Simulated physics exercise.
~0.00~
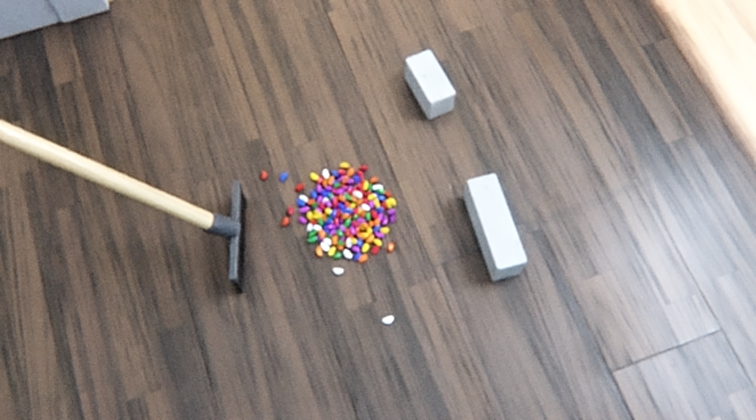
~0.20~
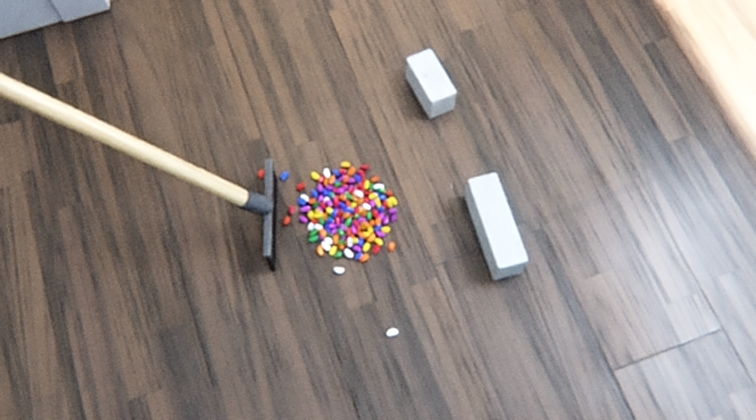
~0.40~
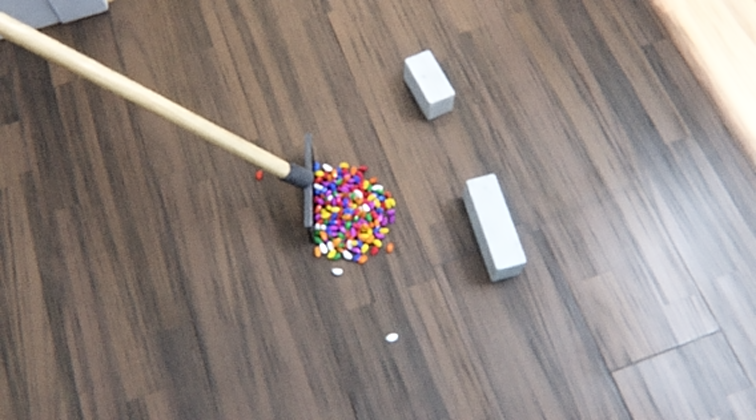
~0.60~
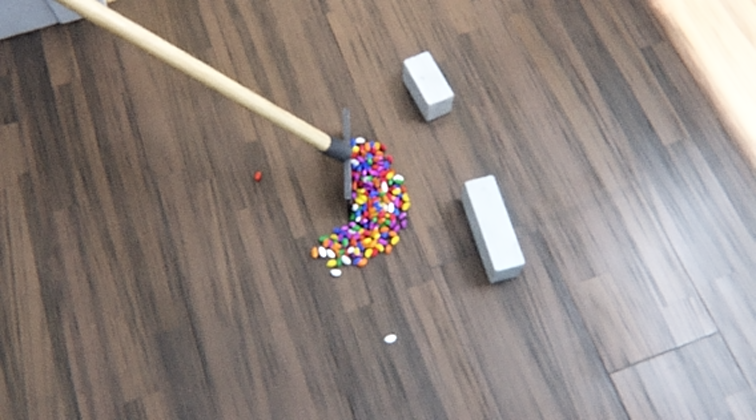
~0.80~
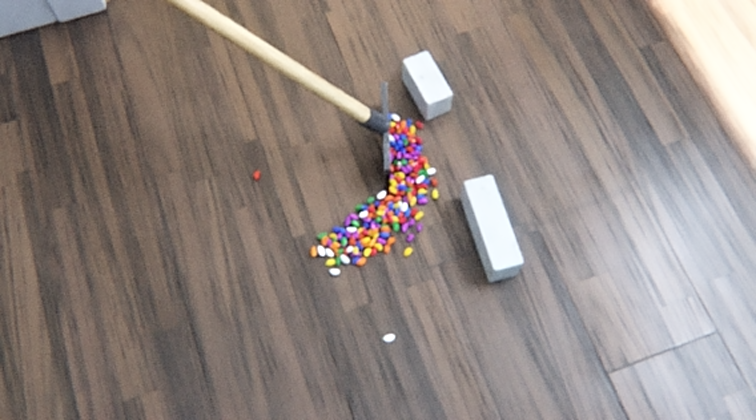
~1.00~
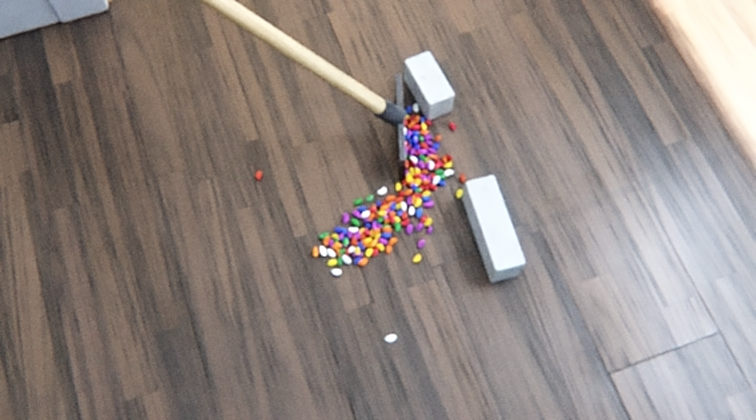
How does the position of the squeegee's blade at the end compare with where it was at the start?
At the start the blade was to the left of the jelly bean pile, well away from the blocks. By the end it was farther right and higher up, right beside the upper grey block.
A squeegee on a long wooden handle slid right and upward into a round pile of colourful jelly beans, dragging part of it into a slanted trail, and ended beside the upper grey block with nearly all the beans still short of the gap.
